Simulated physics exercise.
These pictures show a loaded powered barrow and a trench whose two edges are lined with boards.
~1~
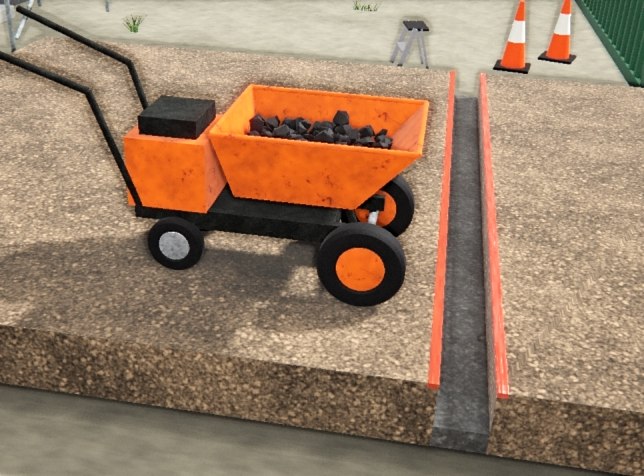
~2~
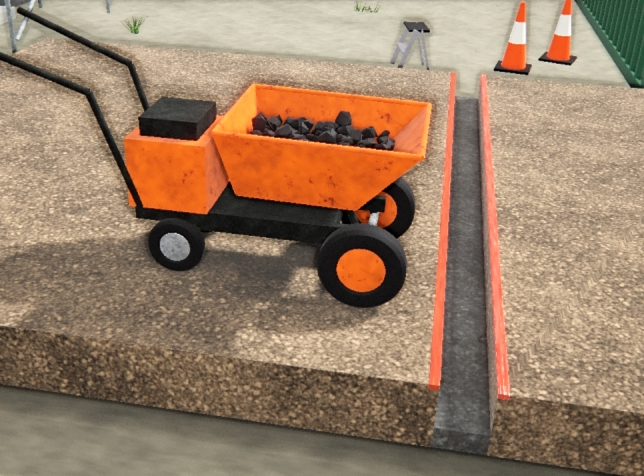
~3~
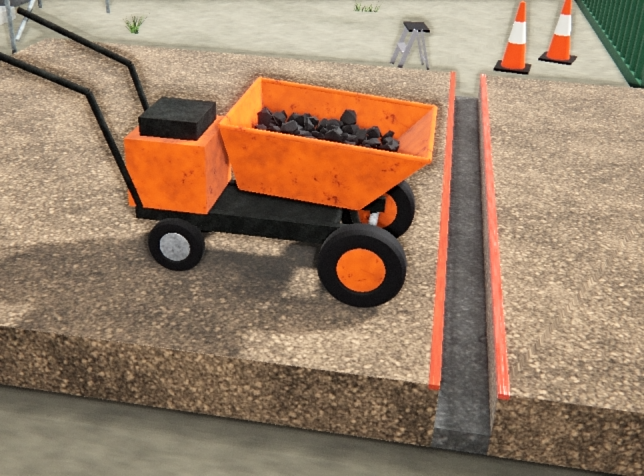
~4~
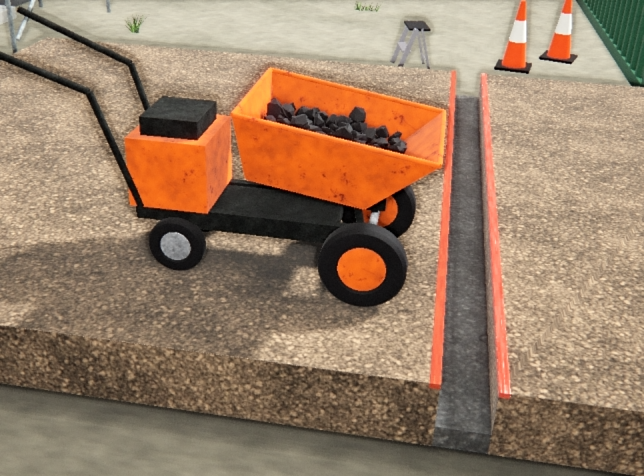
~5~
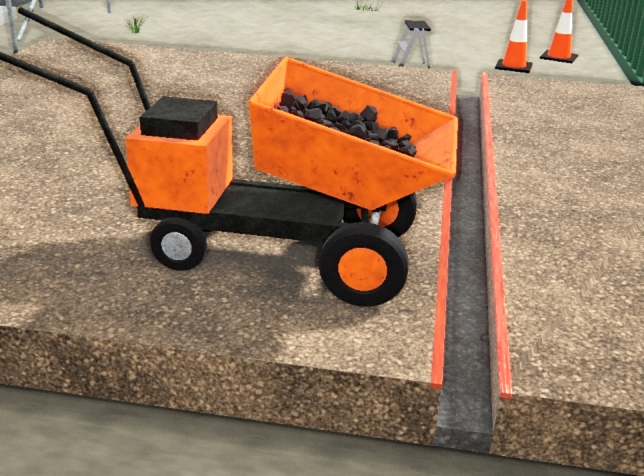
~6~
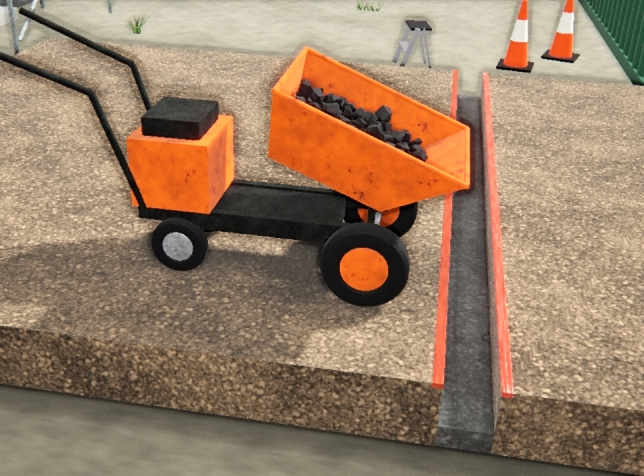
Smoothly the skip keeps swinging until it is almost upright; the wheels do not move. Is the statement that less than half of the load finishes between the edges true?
True.
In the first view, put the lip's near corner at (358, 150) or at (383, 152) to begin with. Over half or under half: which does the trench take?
Try one: The greater share. Try two: The greater share.
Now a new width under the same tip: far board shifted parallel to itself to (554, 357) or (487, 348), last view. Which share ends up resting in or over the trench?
Result, try 1: 90 in a hundred; try 2: 0 in a hundred.
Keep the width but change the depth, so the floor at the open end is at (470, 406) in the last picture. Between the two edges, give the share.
Close to 0 per cent.
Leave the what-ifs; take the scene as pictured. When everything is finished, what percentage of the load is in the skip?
Estimate: Some 25 %.
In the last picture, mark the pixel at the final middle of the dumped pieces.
I'd put the middle somewhere around (543, 282).
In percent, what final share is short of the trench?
I'd say near 0 per cent, give or take.
Soon, skip tipped steeply; all in the skip.
A while on, skip tipped right over; about half in the skip; about half beyond it; a stray few falling.
Towards the end, skip tipped right over; about a quarter in the skip; a stray few in or heaped over the trench; about two thirds beyond it.
Finally, skip tipped right over; about a quarter in the skip; a small part in or heaped over the trench; about two thirds beyond it.
